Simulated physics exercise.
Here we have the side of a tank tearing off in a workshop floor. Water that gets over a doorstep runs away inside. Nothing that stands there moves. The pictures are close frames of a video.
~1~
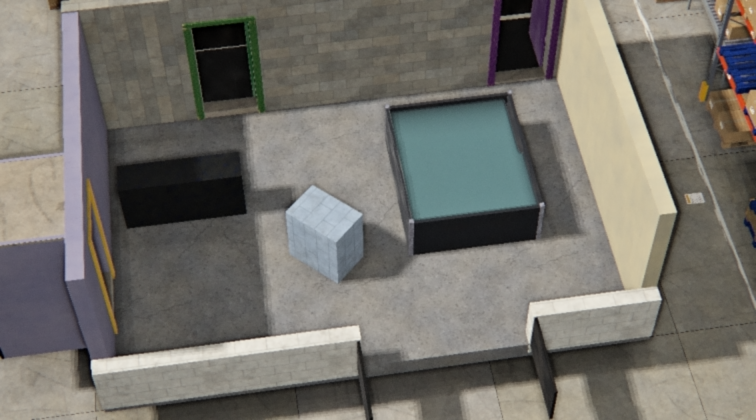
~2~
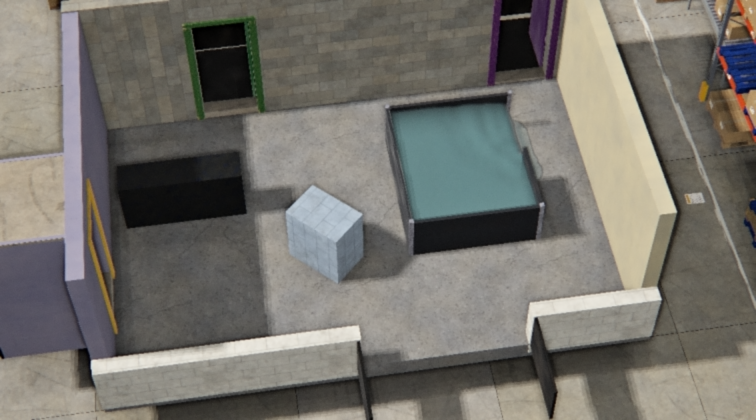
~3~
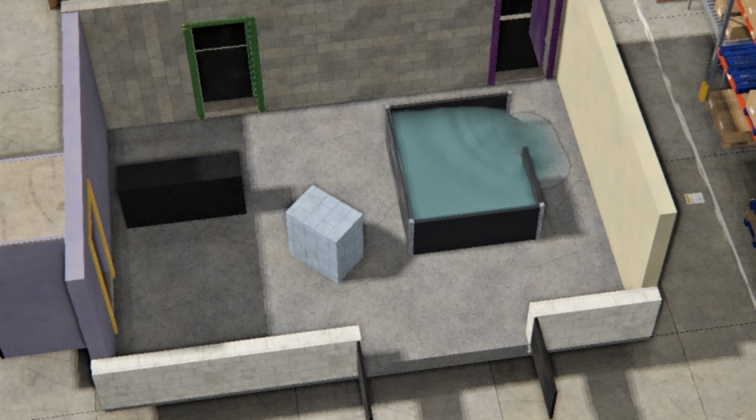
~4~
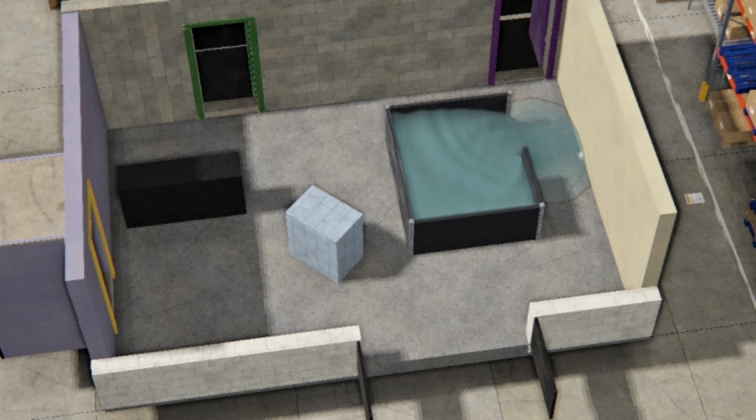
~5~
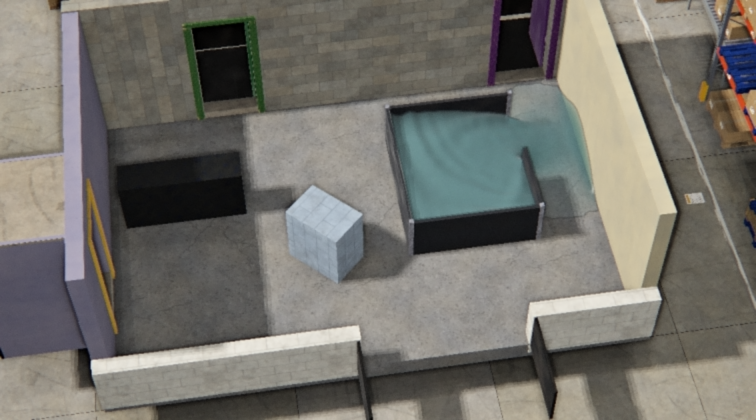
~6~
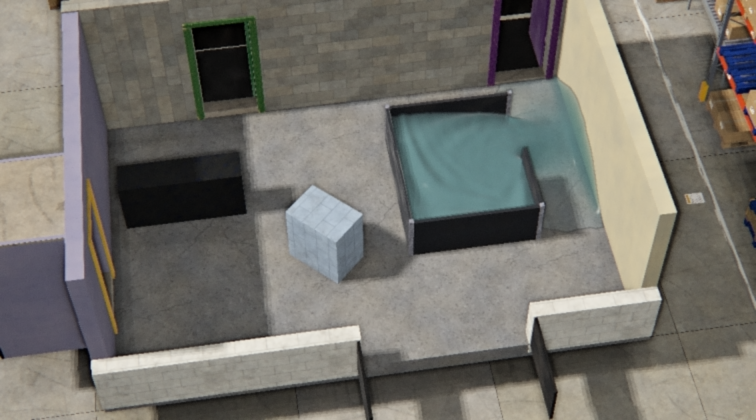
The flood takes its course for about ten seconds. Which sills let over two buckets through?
In the end: The purple door floods; the yellow door holds within the limit; the green door holds within the limit.
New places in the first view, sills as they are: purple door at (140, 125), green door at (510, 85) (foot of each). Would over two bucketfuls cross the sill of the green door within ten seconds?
The green one passes that mark.
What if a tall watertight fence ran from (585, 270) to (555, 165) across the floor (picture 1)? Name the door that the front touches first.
It is the purple one.
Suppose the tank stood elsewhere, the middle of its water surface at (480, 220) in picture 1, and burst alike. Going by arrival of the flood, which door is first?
I say the door marked purple.
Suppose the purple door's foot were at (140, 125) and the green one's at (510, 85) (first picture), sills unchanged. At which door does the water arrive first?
First comes the door marked green.
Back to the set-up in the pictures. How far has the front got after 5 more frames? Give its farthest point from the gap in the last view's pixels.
Roughly at (625, 317).
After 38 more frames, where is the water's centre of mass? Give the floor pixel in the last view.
Roughly at (440, 204).
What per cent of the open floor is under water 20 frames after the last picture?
Near 45 in a hundred.
A moment on, water covers 15 % of the floor; the purple door over two buckets in, the yellow door not reached, the green door not reached.
Next, water covers 25 % of the floor; the purple door far over two buckets in, the yellow door not reached, the green door not reached.
Then, water covers 45 % of the floor; the purple door far over two buckets in, the yellow door not reached, the green door wet at the sill, nothing in.
Later, water covers 80 % of the floor; the purple door far over two buckets in, the yellow door not reached, the green door wet at the sill, nothing in.
In the end, water covers 95 % of the floor; the purple door far over two buckets in, the yellow door wet at the sill, nothing in, the green door wet at the sill, nothing in.
